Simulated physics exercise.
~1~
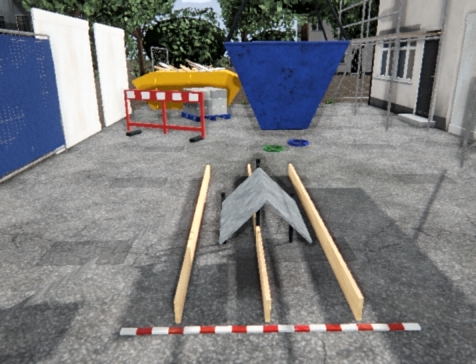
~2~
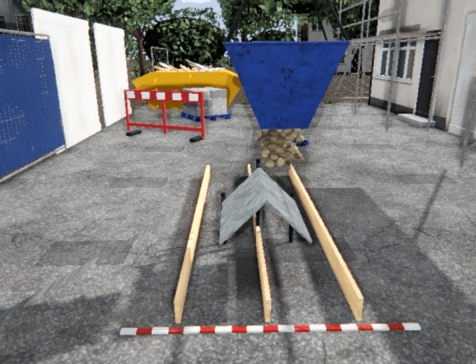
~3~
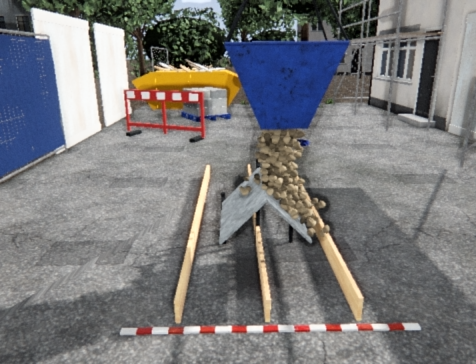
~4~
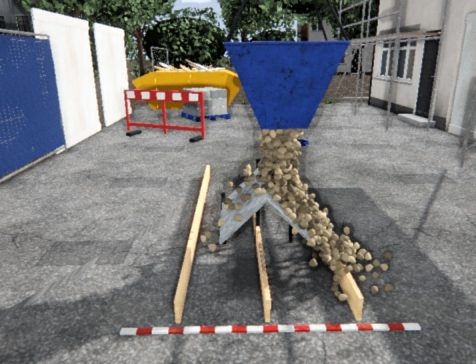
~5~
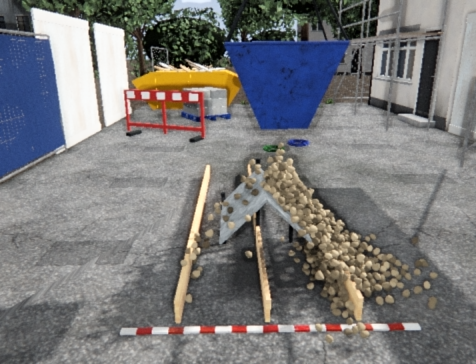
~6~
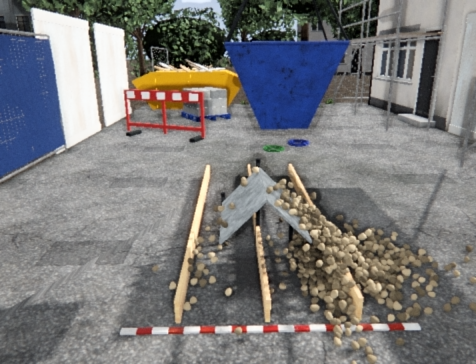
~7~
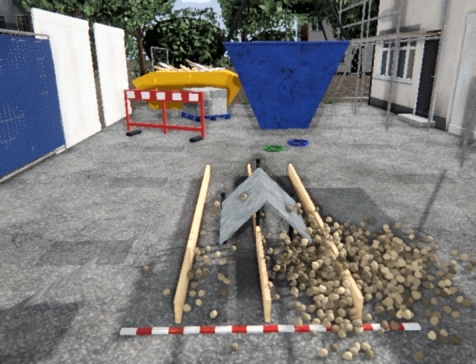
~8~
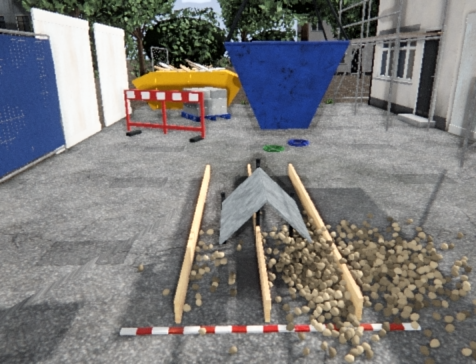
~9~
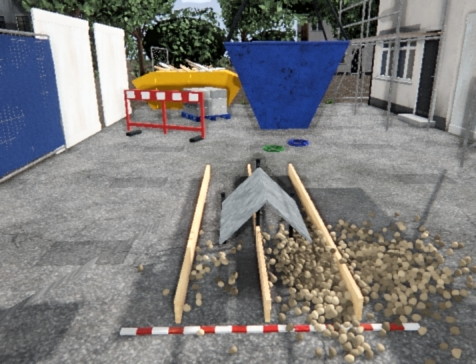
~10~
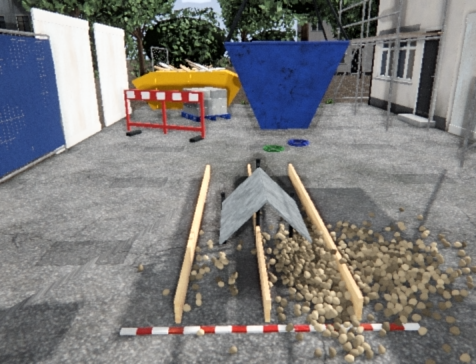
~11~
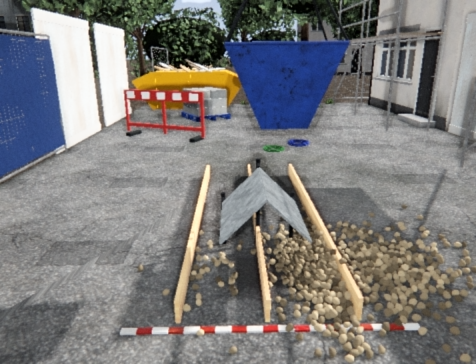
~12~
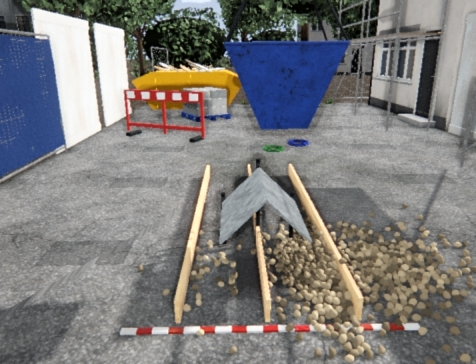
In a grey paved yard seen from slightly above, a blue hopper stands at the back, with a red and white barrier and a yellow skip to its left. In front, a peaked grey steel plate sits over three wooden boards on the ground, with a red and white striped staff across the near end. Round tan stones pour from the hopper onto the steel and stream mostly down its right side. They tumble over the right board and spread forward, while a few scatter left. The stones settle mainly in the right bay and beyond it, with only a few in the left bay.
